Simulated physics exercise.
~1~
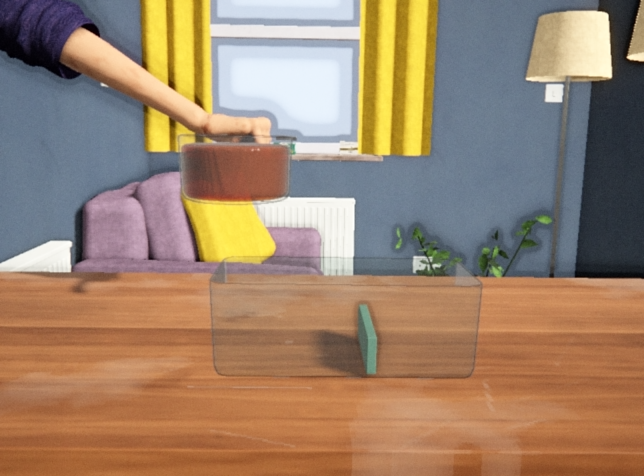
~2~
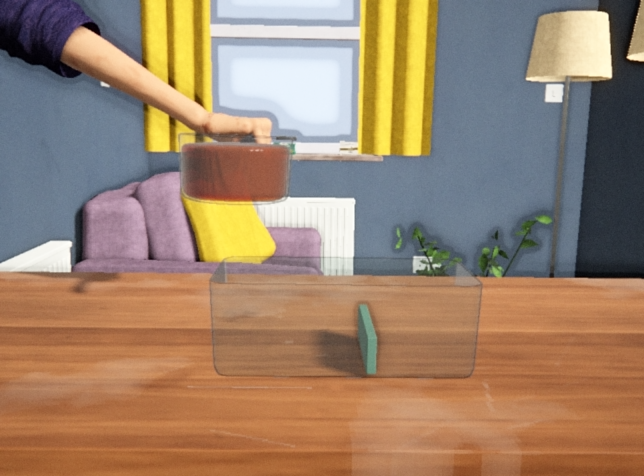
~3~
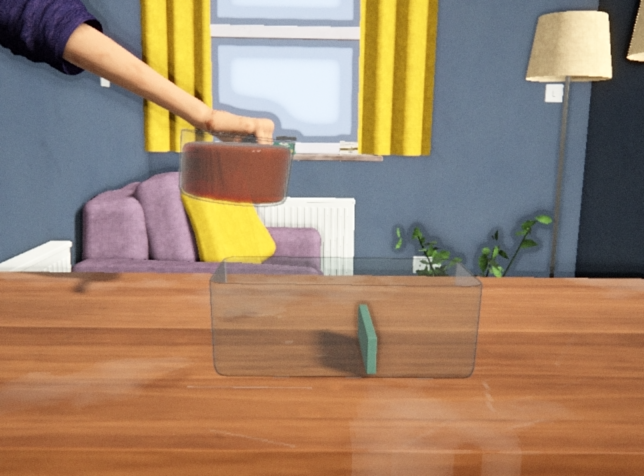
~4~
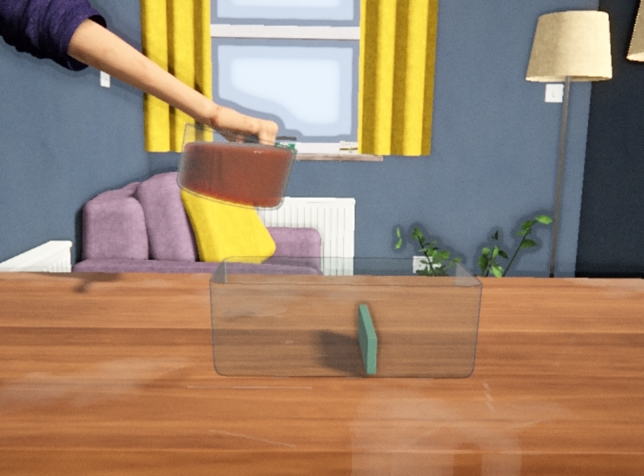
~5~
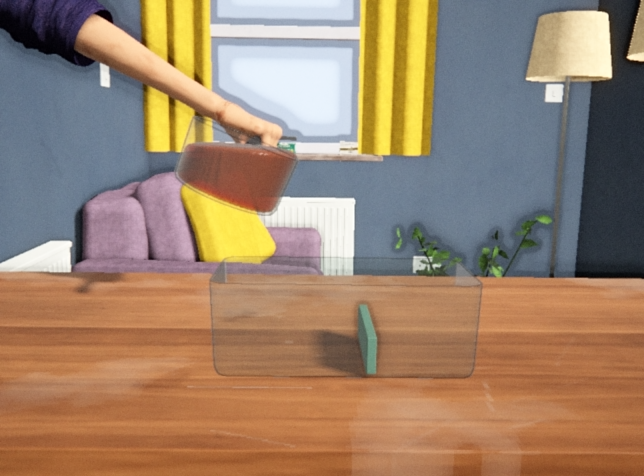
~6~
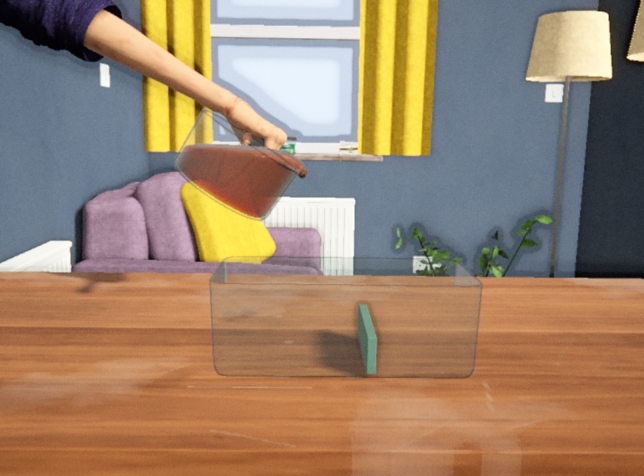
In a blue-walled living room with yellow curtains, a purple sofa and a pale lamp, a fixed, level view looks across a wooden table. A long, clear basin with a short green divider inside stands on the table, and above its left part a hand reaching from the upper left holds a clear container of reddish-brown tea. The hand keeps the container almost level at first, then tilts it steadily rightward, and the tea shifts up to the lowered right rim.
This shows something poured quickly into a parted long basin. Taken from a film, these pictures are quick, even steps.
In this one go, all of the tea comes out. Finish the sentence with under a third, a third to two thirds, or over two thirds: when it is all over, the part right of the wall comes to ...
When it is all over, the part right of the wall comes to under a third.
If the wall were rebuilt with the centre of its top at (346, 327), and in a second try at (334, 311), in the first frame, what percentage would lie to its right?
First try around 35 percent; second try around 45 percent.
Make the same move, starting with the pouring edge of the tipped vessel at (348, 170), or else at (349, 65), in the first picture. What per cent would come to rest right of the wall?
Estimate, first then second: 60 per cent and 75 per cent.
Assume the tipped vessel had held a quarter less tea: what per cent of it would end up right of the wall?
Estimate: Around 5 per cent.
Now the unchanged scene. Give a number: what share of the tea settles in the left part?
It works out to around 90 percent.
A moment on, the tilt is 95° and 29 per cent is still to pour, 33 is left of the wall and 1 right of it.
Next, the tilt is 107° and 5 per cent is still to pour, 85 is left of the wall and 3 right of it.
Then the tilt is 107° and 0 per cent is still to pour, 89 is left of the wall and 7 right of it.
Later the tilt is 107° and 0 per cent is still to pour, 89 is left of the wall and 8 right of it.
In the end 89 per cent lies left of the wall, 9 right of it and 2 outside.
